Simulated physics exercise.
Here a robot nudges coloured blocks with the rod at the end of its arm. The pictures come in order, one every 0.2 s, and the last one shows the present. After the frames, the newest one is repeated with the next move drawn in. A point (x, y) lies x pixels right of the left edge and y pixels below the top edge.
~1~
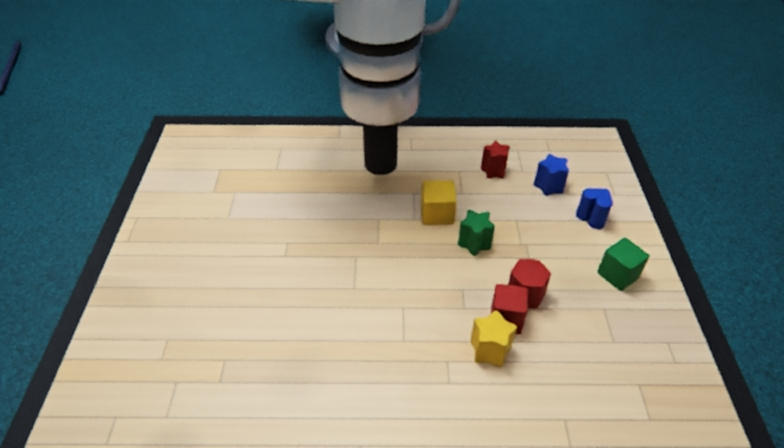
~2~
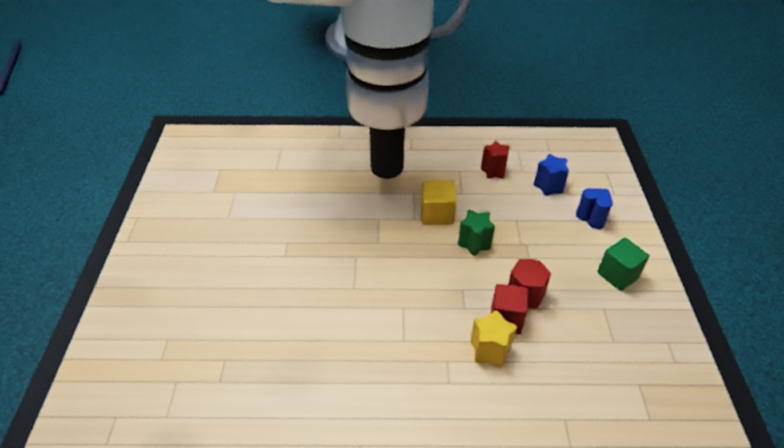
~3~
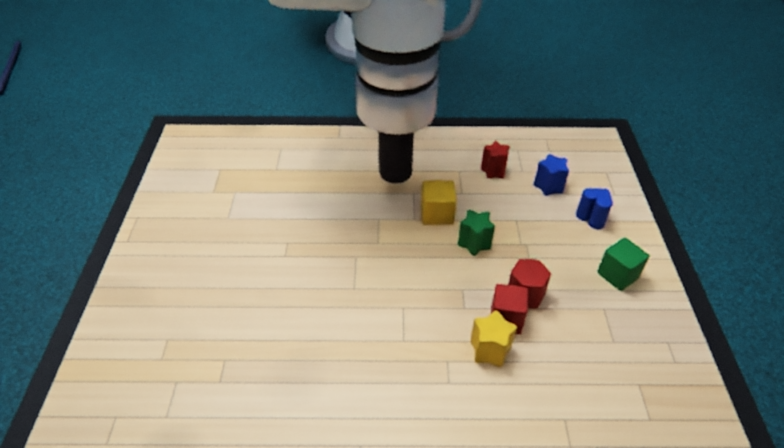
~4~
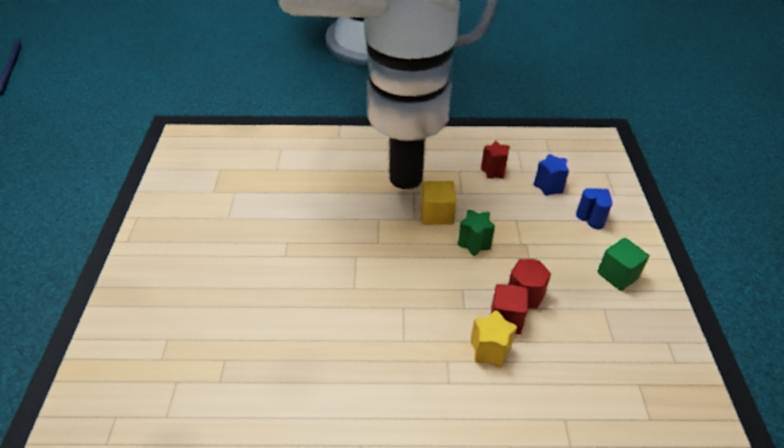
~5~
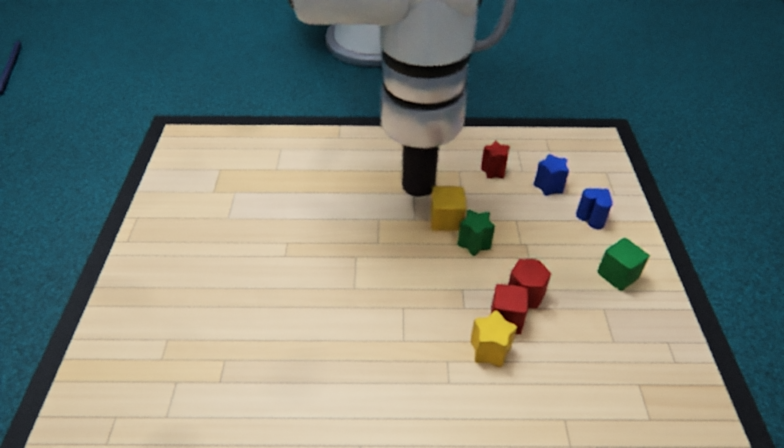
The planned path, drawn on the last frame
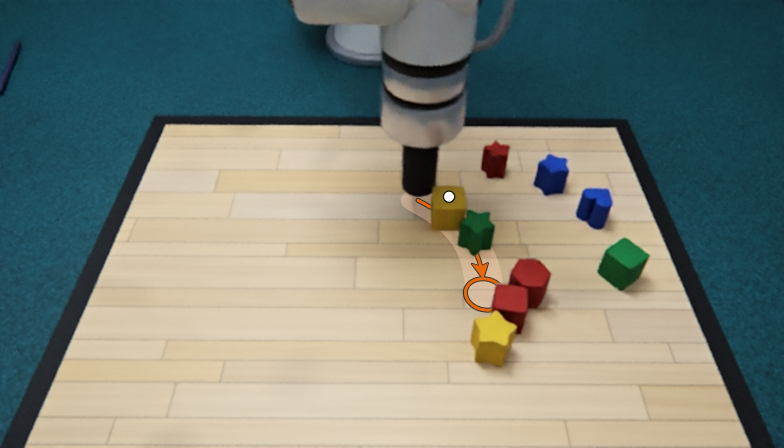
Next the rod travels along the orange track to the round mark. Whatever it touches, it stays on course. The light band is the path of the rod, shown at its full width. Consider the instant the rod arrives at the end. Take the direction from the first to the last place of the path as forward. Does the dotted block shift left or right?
Measured against the direction from start to end, the dotted block shifts toward the left-hand side.
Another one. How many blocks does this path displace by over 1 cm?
Going by the path, three or more of them shift by more than about 1 cm.
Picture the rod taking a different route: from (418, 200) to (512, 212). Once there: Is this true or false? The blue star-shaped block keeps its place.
True - the claim holds.
The line goes from (418, 200) over (453, 223) and (477, 255) to (485, 294); the dot is on the yellow square piece.
The first path, step by step. One third of the way, rod at (455, 209); yellow square piece at (491, 217), turned 15° anticlockwise; green star-shaped block at (505, 240), turned 50° clockwise.
Two thirds of the way, rod at (479, 241); yellow square piece at (519, 238), turned 65° anticlockwise; green star-shaped block at (551, 258), turned 25° clockwise; red six-sided block at (550, 284), turned 55° clockwise.
At the end, rod at (488, 281); yellow square piece at (522, 241), turned 90° anticlockwise; green star-shaped block at (561, 260), turned 40° clockwise; yellow star-shaped block unmoved; red square piece at (514, 302); red six-sided block at (551, 285), turned 60° clockwise.
